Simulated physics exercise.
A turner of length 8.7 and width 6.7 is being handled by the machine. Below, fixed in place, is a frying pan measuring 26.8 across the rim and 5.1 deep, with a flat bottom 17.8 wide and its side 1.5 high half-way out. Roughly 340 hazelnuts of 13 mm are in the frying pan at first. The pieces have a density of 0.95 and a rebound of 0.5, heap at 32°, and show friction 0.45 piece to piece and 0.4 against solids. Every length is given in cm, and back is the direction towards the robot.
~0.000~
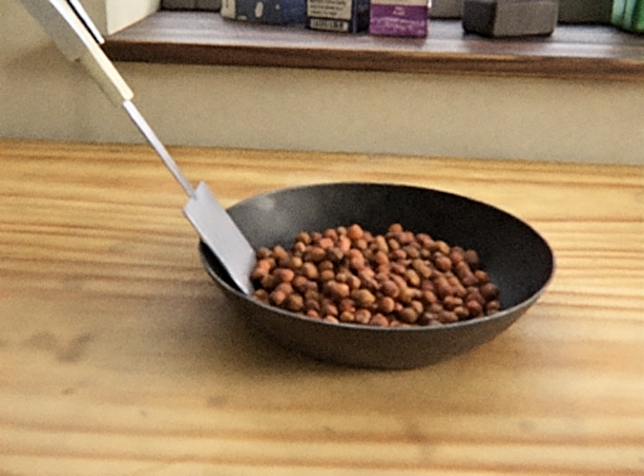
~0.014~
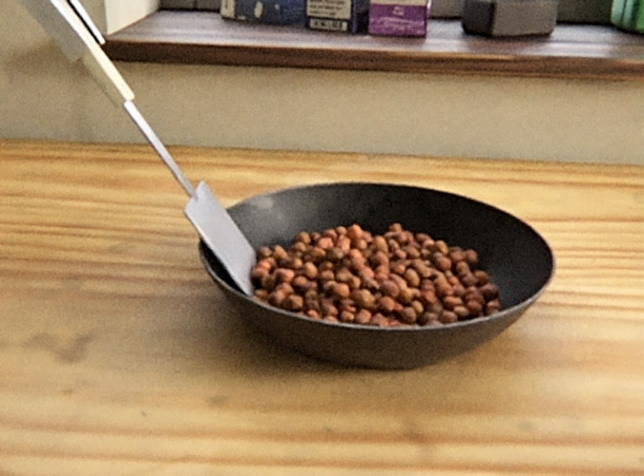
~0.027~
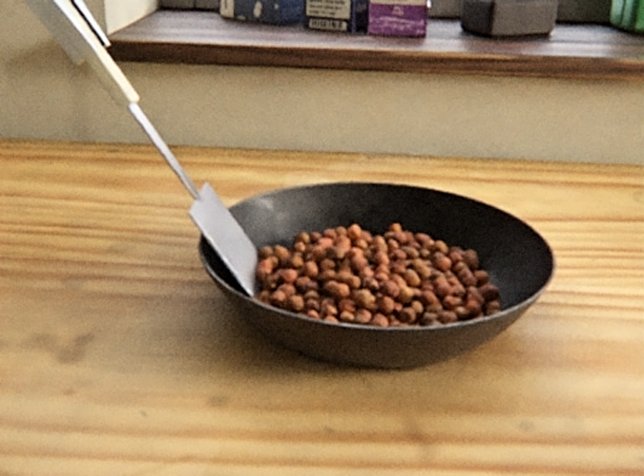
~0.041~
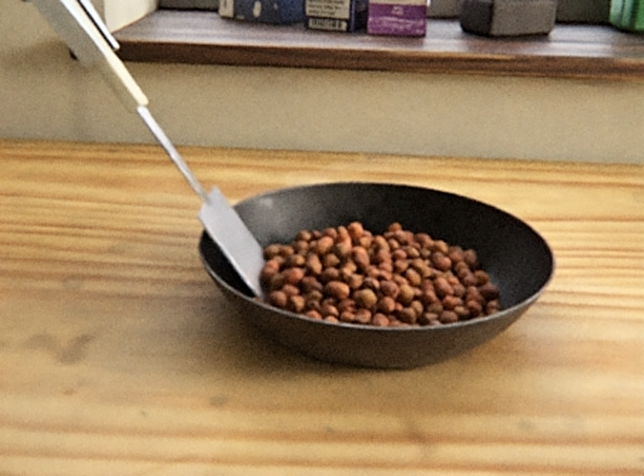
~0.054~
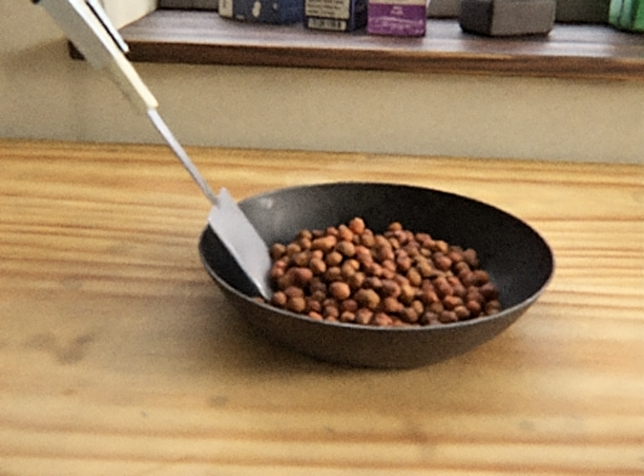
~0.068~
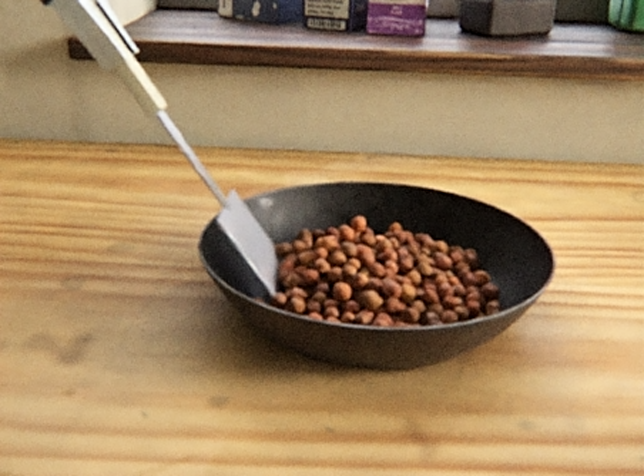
At the start, a turner gripped by a machine rests inside the left edge of a dark frying pan of hazelnuts on a wooden surface. The turner then slides slightly rightward and down, nudging the nearest nuts toward the right, while the pan stays still and the heap shifts only a little.
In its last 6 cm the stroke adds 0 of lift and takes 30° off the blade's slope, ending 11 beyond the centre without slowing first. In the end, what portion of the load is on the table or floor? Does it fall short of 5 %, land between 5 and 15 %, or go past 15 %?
It lands between 5 and 15 %.
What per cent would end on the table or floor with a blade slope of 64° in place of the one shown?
In that case, around 10 percent would end up on the table or floor.
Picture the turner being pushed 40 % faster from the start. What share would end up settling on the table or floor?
I'd reckon close to 15 per cent.
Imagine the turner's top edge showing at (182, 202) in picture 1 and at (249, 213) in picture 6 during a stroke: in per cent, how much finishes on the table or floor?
Around 20 per cent finishes there.
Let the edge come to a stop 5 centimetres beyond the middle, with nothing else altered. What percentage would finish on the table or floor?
With that change, I'd expect about 0 per cent.
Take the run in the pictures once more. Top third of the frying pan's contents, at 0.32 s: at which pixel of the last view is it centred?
The middle lies somewhere about (467, 261).
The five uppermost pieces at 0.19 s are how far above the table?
They are some 4 cm up.
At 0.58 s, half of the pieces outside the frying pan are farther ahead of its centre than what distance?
I'd say some 16 centimetres.
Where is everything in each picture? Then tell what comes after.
In the first frame, turner top edge at (193, 195), sloping 56°; upper third of the load around (367, 271), from x 255 to 495, top at y 230; 340 in the frying pan.
In the second frame, turner top edge at (193, 195), sloping 56°; upper third of the load around (366, 271), from x 255 to 495, top at y 230.
In the third frame, turner top edge at (198, 197), sloping 56°; upper third of the load around (366, 270), from x 255 to 495, top at y 230.
In the fourth frame, turner top edge at (206, 200), sloping 56°; upper third of the load around (366, 270), from x 255 to 495, top at y 230.
In the fifth frame, turner top edge at (216, 203), sloping 56°; upper third of the load around (366, 269), from x 255 to 495, top at y 225.
In the sixth frame, turner top edge at (225, 204), sloping 56°; upper third of the load around (366, 268), from x 255 to 495, top at y 225; 340 in the frying pan.
After 0.19 s, sloping 56°, highest piece 5 above the table; 340 in the frying pan.
After 0.32 s, sloping 48°, highest piece 6 above the table; 340 in the frying pan.
After 0.58 s, sloping 26°, highest piece 7 above the table; 306 in the frying pan, 24 on the table or floor, 10 on the blade or in flight.
After 1.63 s, sloping 26°, highest piece 6 above the table; 306 in the frying pan, 34 on the table or floor.
At rest, 306 in the frying pan, 34 on the table or floor. That is 10 % on the table or floor.
